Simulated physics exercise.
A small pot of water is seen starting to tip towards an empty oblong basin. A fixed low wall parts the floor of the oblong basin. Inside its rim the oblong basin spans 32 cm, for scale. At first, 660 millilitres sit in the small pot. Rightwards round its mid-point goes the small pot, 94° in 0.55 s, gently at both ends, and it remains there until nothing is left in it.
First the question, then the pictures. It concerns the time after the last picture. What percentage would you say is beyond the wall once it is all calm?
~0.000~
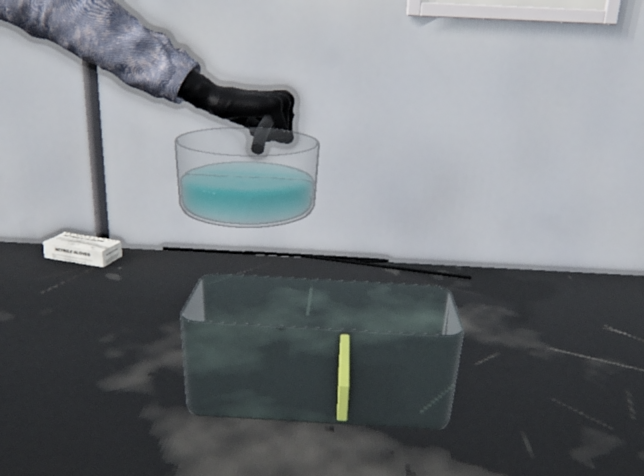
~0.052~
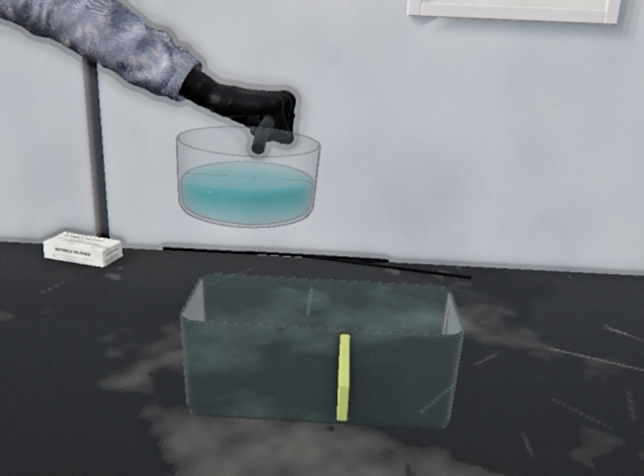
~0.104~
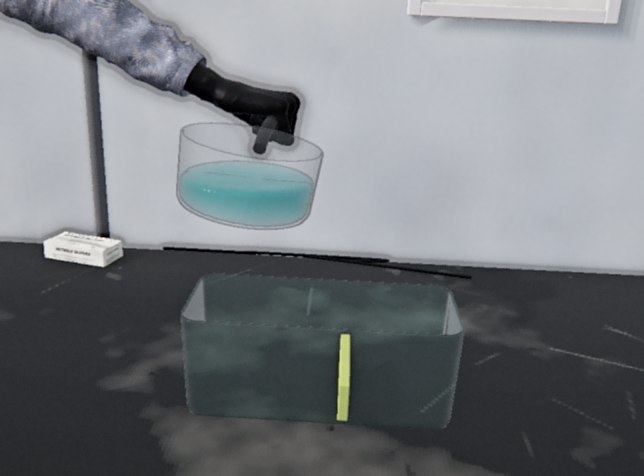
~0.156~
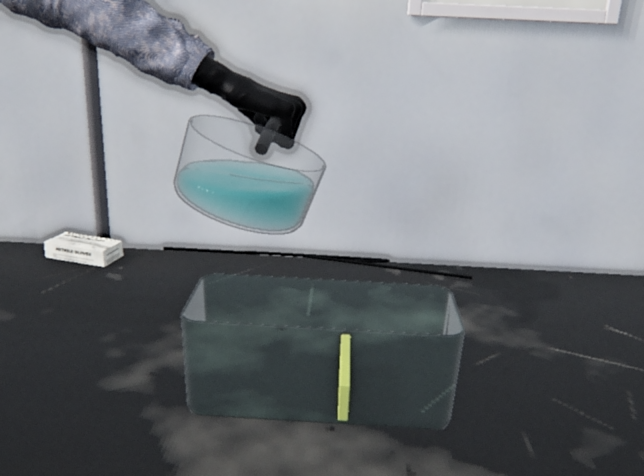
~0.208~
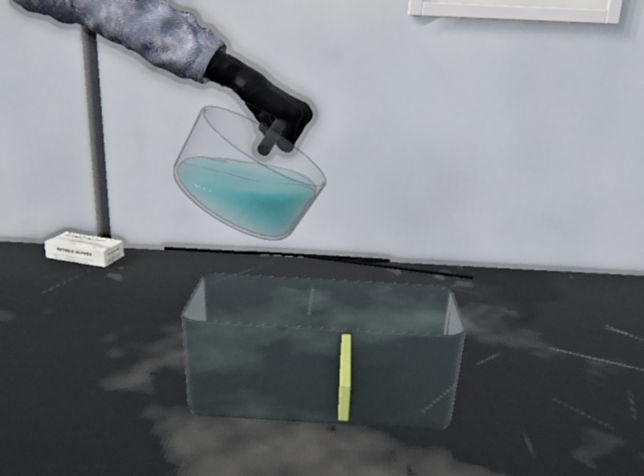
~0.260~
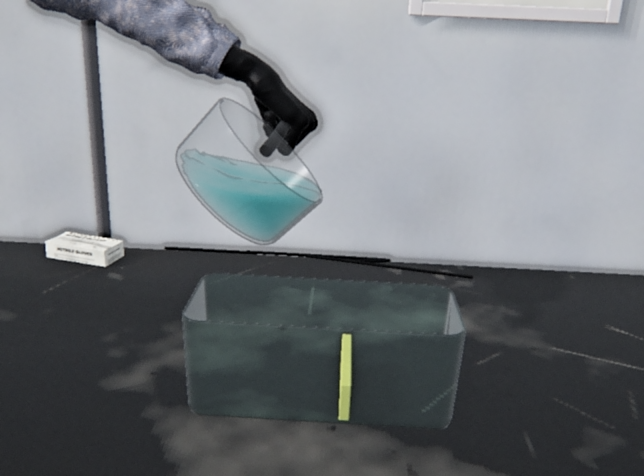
I would put it at about 42 per cent.
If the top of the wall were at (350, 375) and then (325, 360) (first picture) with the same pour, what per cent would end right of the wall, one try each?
The first try gives 35 percent and the second 85 percent.
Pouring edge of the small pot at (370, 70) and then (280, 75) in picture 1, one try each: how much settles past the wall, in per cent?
It comes to 80 per cent, and then 10 per cent.
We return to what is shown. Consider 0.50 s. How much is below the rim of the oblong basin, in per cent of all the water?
Near 20 in a hundred.
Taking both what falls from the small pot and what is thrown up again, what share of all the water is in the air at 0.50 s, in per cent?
Close to 46 in a hundred.
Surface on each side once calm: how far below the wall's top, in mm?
It's around 34 mm on the left side and around 32 mm on the right side.
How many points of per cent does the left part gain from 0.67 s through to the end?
Roughly 28 percent.
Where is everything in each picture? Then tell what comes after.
The first picture shows tilt 0°; pouring edge (318, 146); surface from (183, 172) to (314, 179); the oblong basin's rim runs from (192, 297) to (456, 311); the wall's top is at (345, 360).
The second picture shows tilt 2°; pouring edge (319, 148); surface from (184, 172) to (314, 179).
The third picture shows tilt 8°; pouring edge (322, 156); surface from (183, 170) to (315, 181).
The fourth picture shows tilt 17°; pouring edge (324, 168); surface from (182, 167) to (315, 183).
The fifth picture shows tilt 29°; pouring edge (325, 184); surface from (180, 161) to (318, 185).
The sixth picture shows tilt 43°; pouring edge (321, 200); surface from (185, 153) to (322, 189); 1 per cent is over the edge.
After 0.50 s the tilt is 92° and 32 per cent is still to pour, 5 is left of the wall and 15 right of it.
After 0.67 s the tilt is 94° and 15 per cent is still to pour, 29 is left of the wall and 48 right of it.
After 0.85 s the tilt is 94° and 5 per cent is still to pour, 46 is left of the wall and 42 right of it.
After 1.05 s the tilt is 94° and 2 per cent is still to pour, 53 is left of the wall and 42 right of it.
In the end 56 per cent lies left of the wall, 42 right of it and 2 outside.
